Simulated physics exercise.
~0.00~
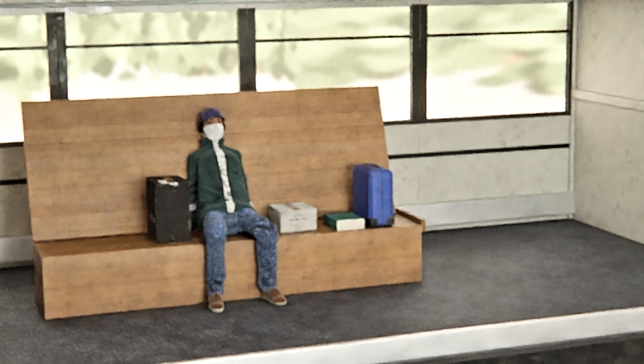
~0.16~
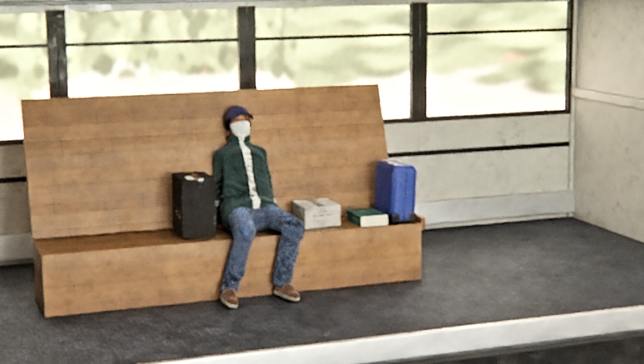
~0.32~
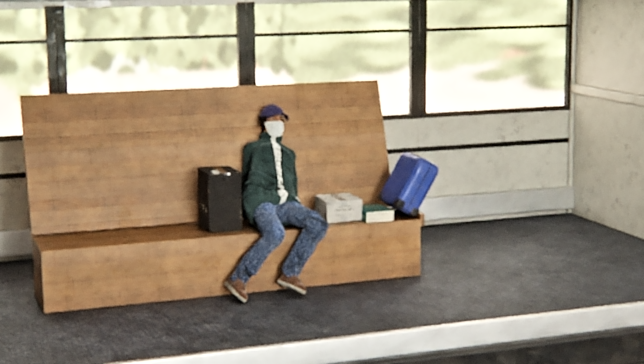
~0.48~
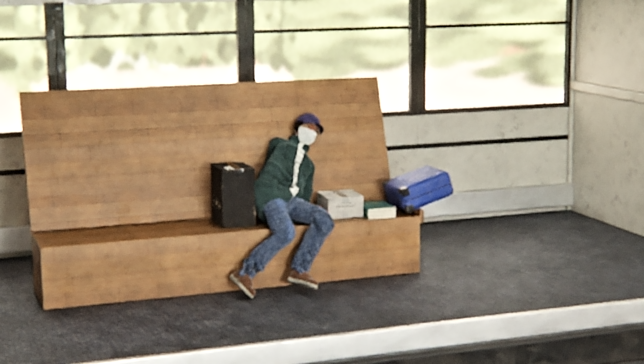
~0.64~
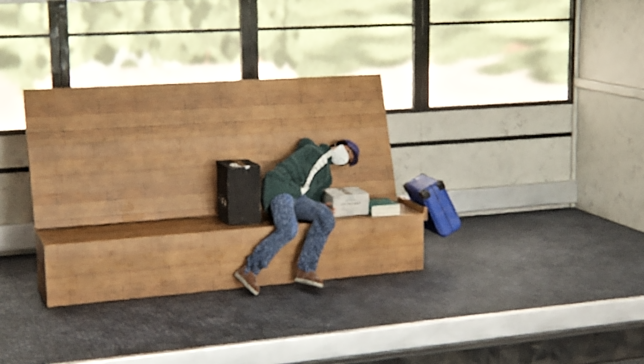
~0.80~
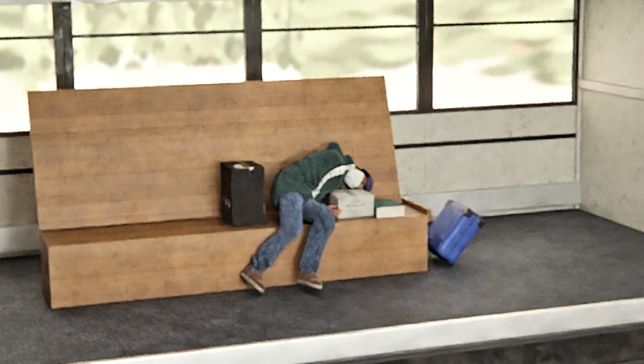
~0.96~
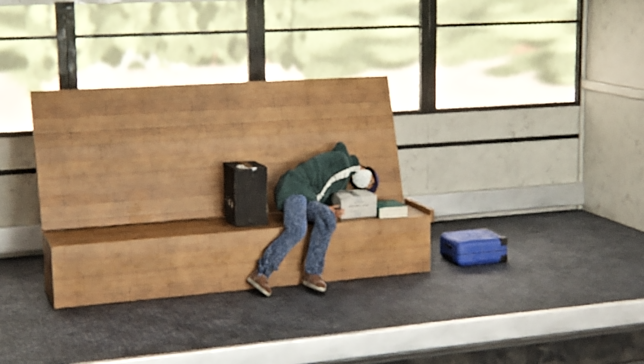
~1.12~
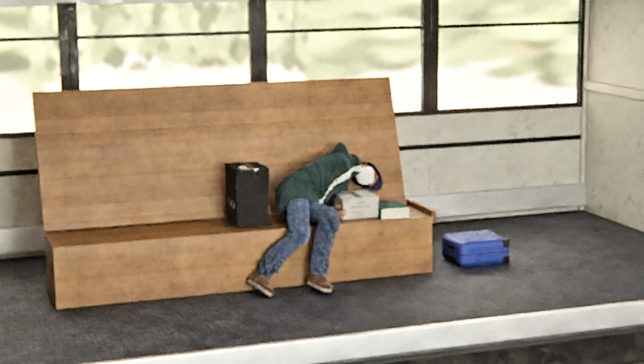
A dozing passenger in a cap, white face covering, green jacket and jeans slides right along a wooden bench beneath the windows of a rail car, seen from a slightly swaying camera. A black case at the left and a pale carton, a small green box and a blue case at the right slide the same way. The blue case tips over the bench's right end, tumbles to the dark floor and settles on its side. Meanwhile the sleeper topples sideways and ends slumped over the carton, hips still on the seat, with the other luggage still on the bench.
